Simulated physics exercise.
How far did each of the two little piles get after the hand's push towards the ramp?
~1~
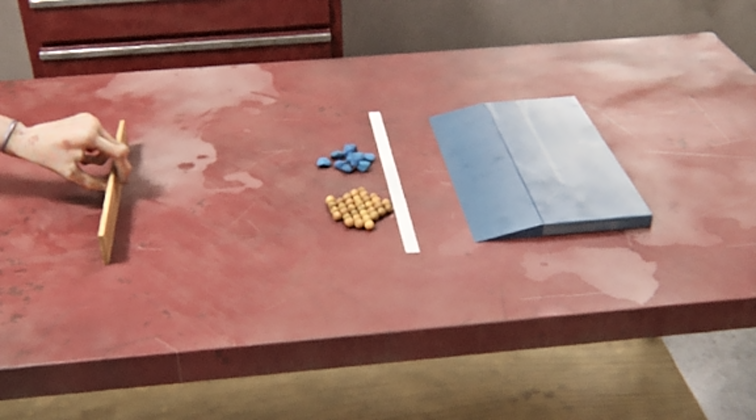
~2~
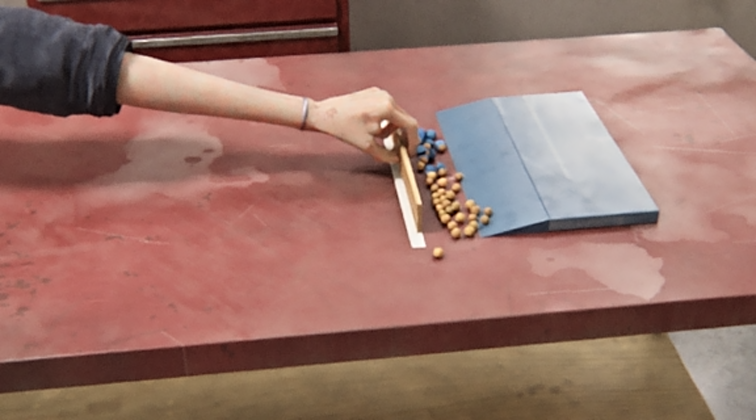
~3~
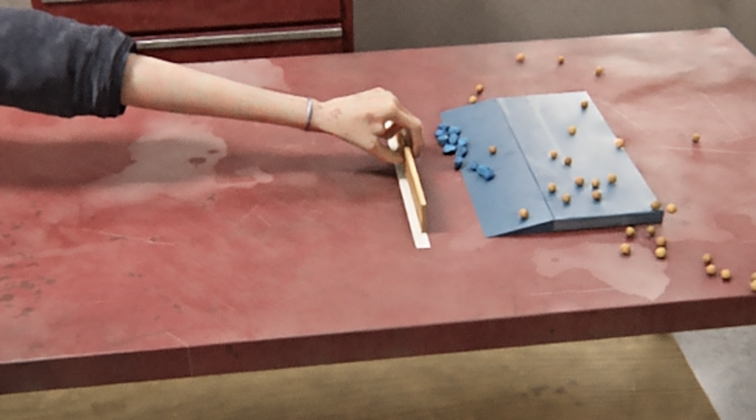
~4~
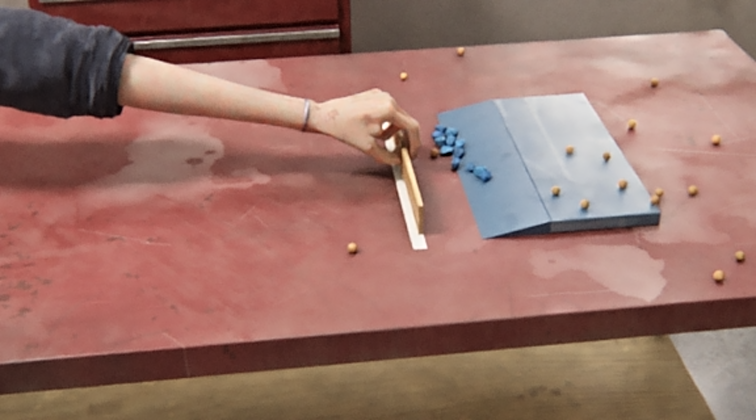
Most of the nearer pile, the tan balls, went over the top of the ramp, with a few left on it or short of it. The blue chunks never reached the top, ending partly on the lower slope and partly in front of it.
On a worn red table, a hand swept small tan balls and blue chunks rightward with a wooden strip, stopping at the white tape; the balls rolled over the blue ramp and scattered widely, while the chunks stayed around its lower edge.
